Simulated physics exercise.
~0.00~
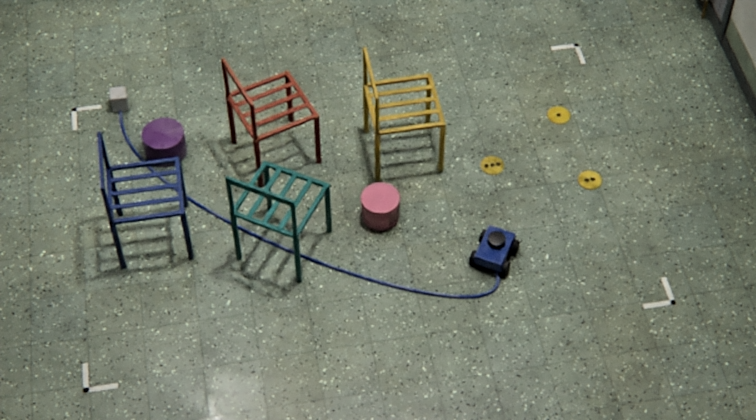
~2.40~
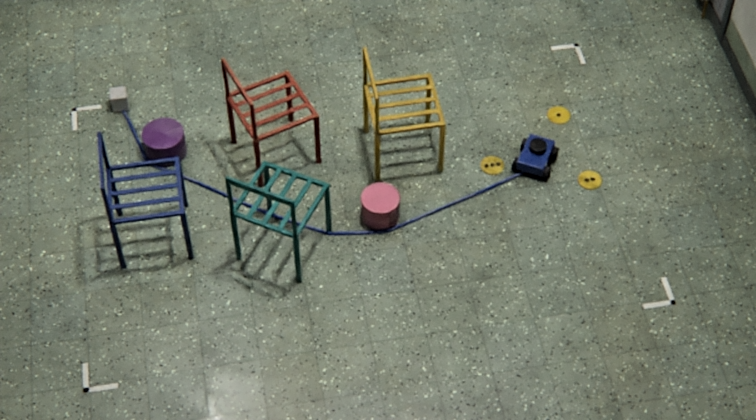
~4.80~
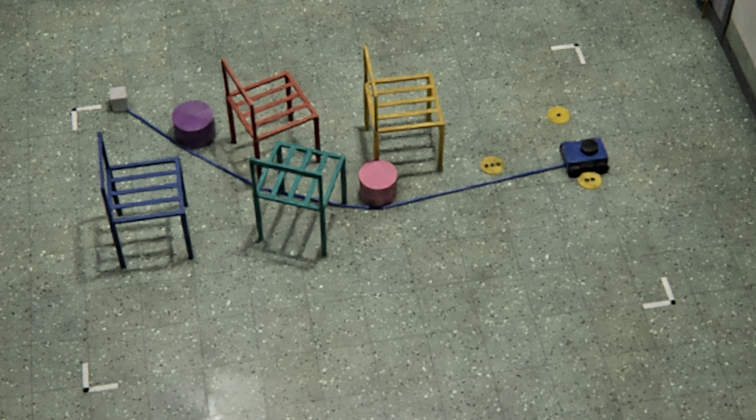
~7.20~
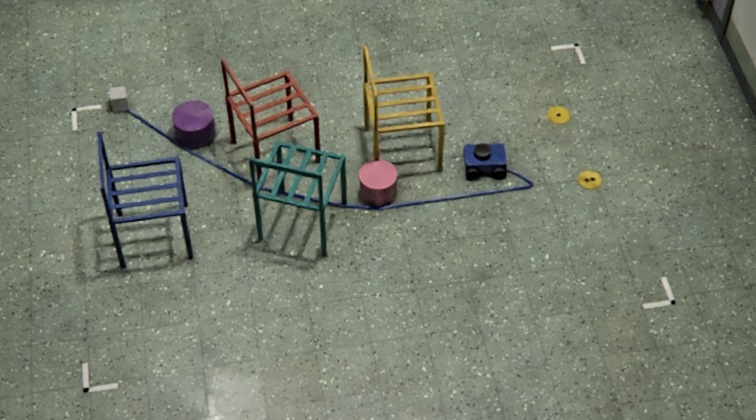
Four chairs standing on a speckled floor as a small blue cart pulls its lead taut, shifting tubs and teal chair, then returns left.
